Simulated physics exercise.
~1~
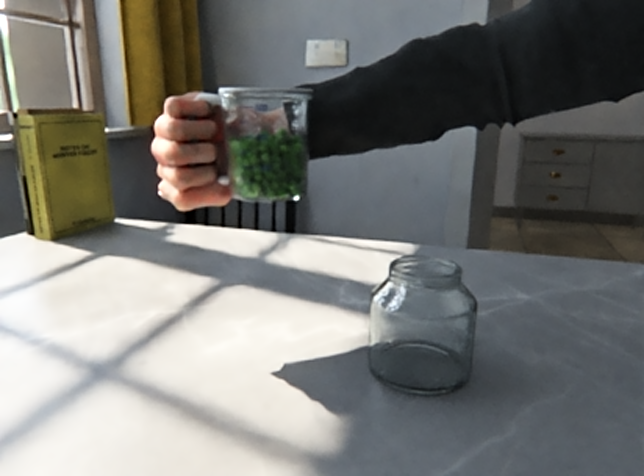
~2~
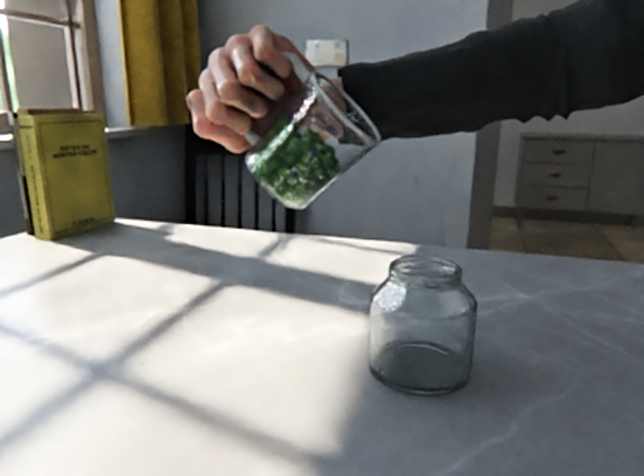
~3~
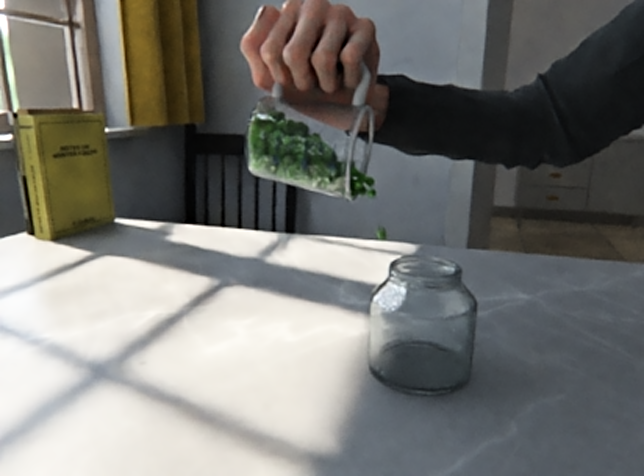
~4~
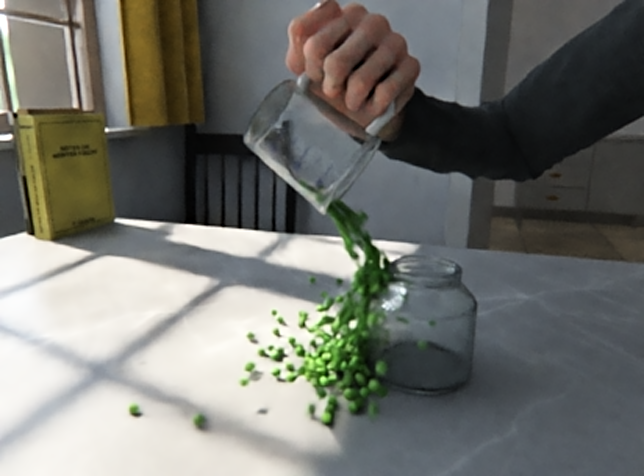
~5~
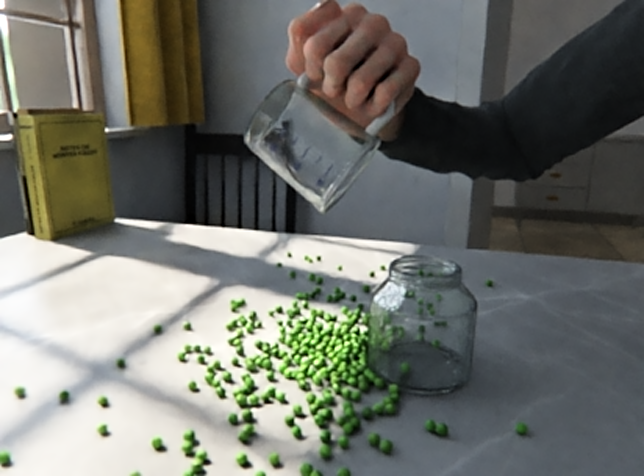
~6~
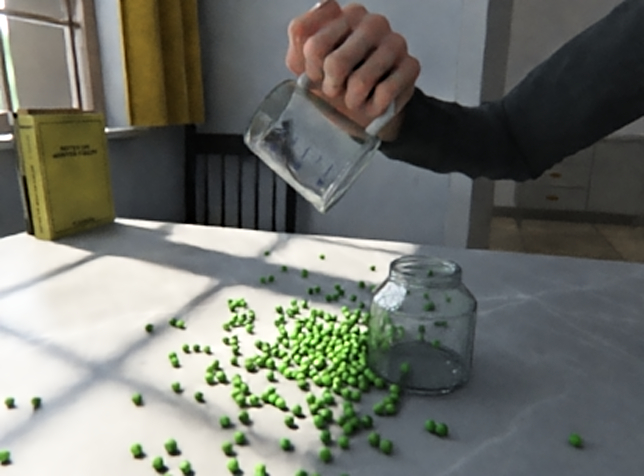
On a sunlit marble-patterned table, a hand lifts and tips a clear measuring cup of green peas beside an open glass jar, until the peas pour out, miss the opening and scatter across the tabletop, leaving the jar empty and the drained cup held upside down above.
